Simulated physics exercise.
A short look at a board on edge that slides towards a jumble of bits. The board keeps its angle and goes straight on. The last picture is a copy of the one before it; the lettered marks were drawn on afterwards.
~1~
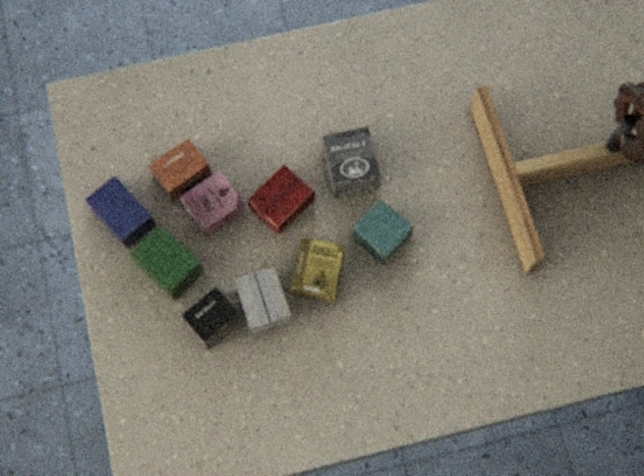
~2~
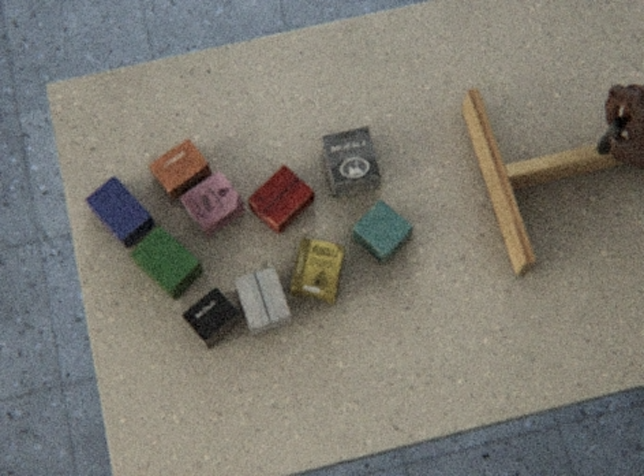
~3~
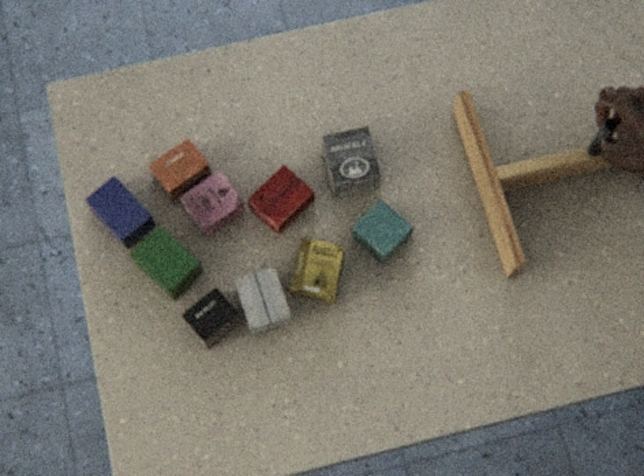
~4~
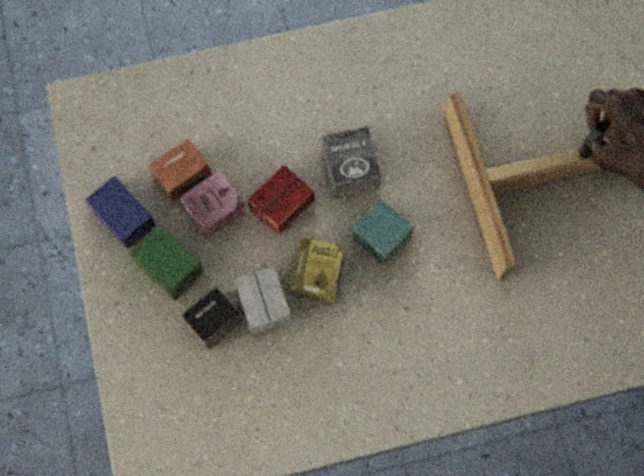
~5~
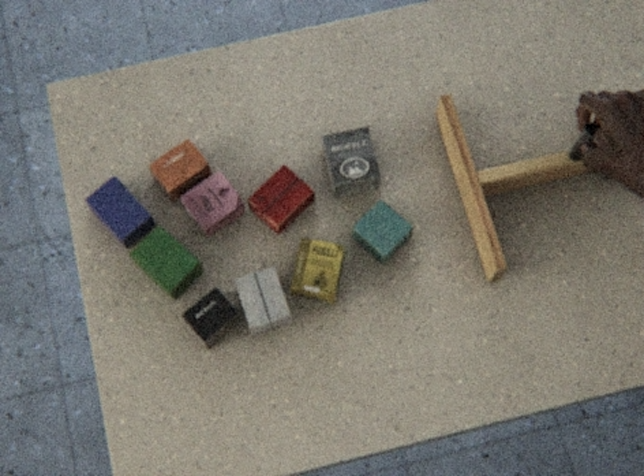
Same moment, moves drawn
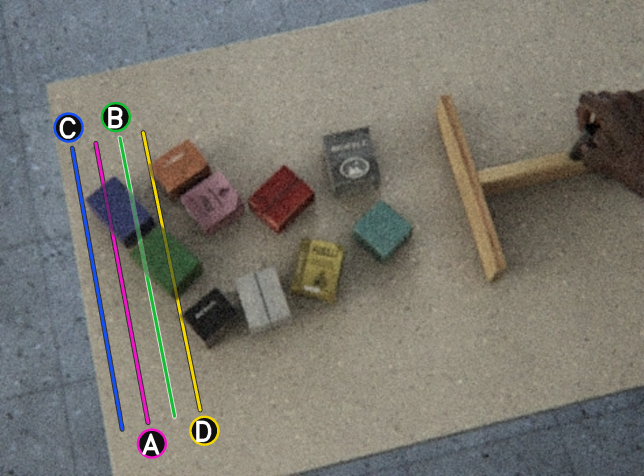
A wooden T-shaped pusher, its crosspiece on edge and its handle held by a hand at the right, slides slowly left across a speckled tan sheet on a blue-grey floor, seen from above. To its left sit scattered small boxes and blocks: blue, orange, pink and green at the far left, black, white and yellow below, red, grey and turquoise nearer the board. The hand moves further into view as it pushes steadily, while the pieces and the camera stay still.
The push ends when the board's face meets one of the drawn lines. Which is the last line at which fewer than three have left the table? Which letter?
Line D.
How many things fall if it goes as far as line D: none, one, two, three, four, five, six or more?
Two.
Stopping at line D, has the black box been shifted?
Yes.
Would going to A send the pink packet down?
Yes.
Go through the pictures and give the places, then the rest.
In the first picture, red box (281, 200); black box (212, 318); turquoise block (382, 232).
In the second picture, board (501, 172); grey box (351, 162).
In the third picture, board (491, 175); pink packet (214, 204).
In the fourth picture, board (482, 177); green block (167, 263).
In the fifth picture, board (473, 179); orange packet (181, 170); red box (281, 200); black box (212, 318).
On the marked copy, A at (121, 276); B at (146, 270); C at (96, 282); D at (170, 264).
With D. Early on, board (365, 204); pink packet (209, 205); grey box (321, 170).
Further on, board (257, 229); blue block (70, 221); pink packet (117, 225).
At the end, board (170, 250); blue block over the edge; pink packet over the edge; two fallen.
As for the rest, A drops four; B drops four; C drops eight.
